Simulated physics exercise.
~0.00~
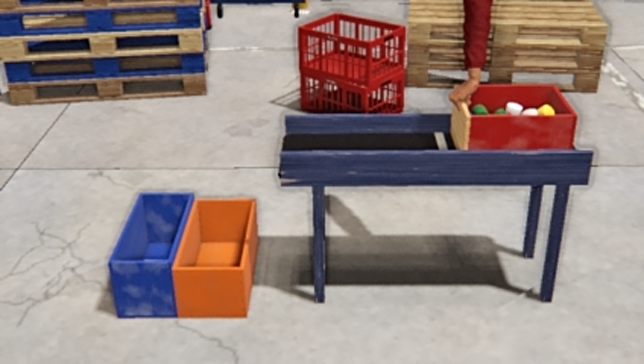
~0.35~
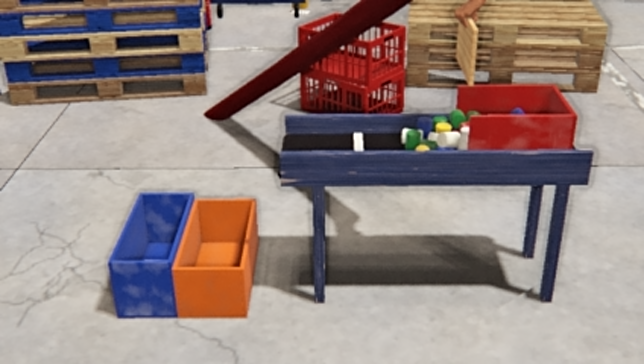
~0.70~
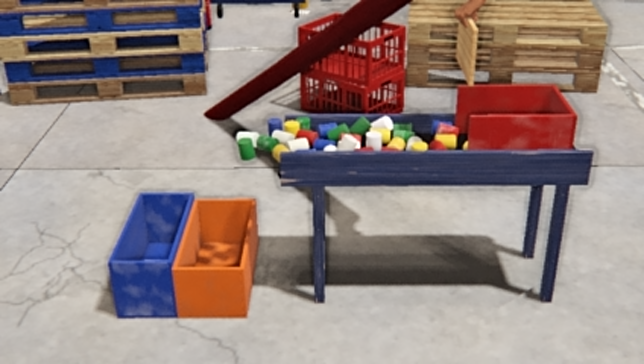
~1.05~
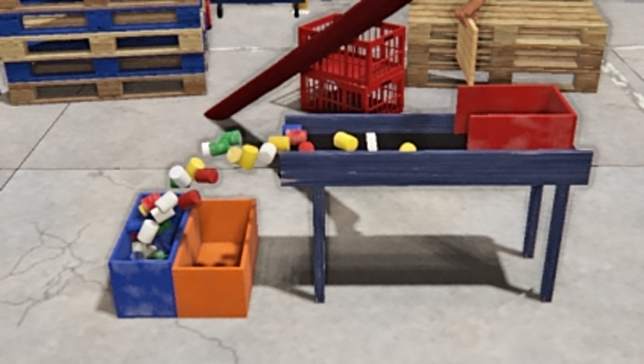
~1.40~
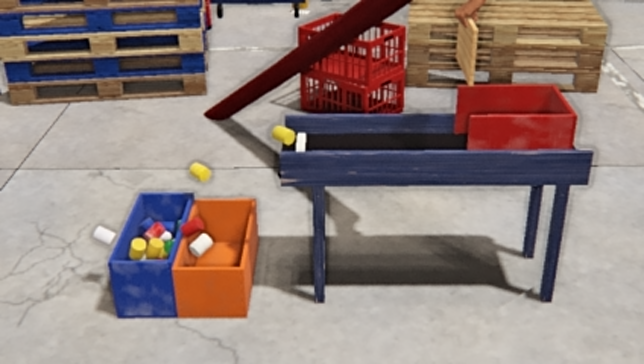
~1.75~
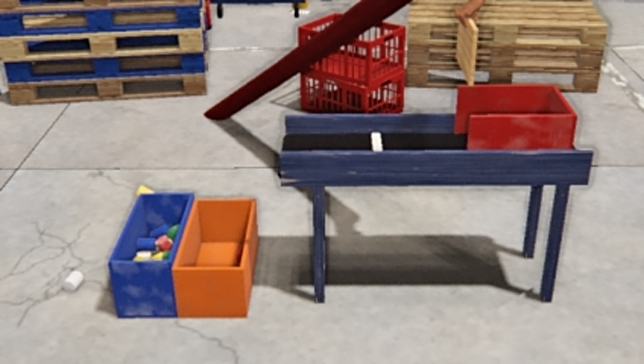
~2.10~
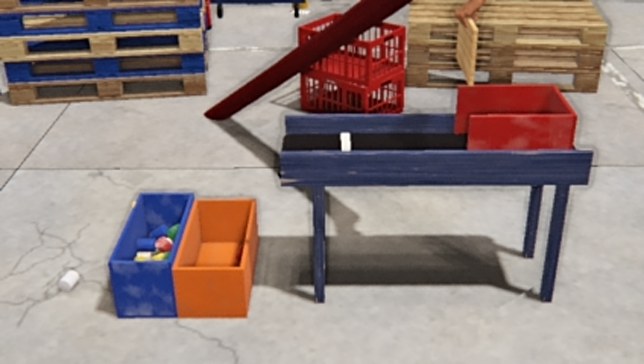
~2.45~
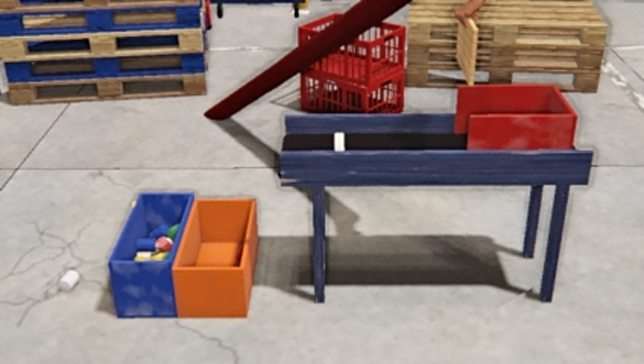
The footage shows a gate being lifted from a red pen, releasing colourful jar-like pieces that ride a belt leftward and tumble off its end, most visibly into the blue bin beyond the orange one, while a white piece comes to rest on the floor farther left.
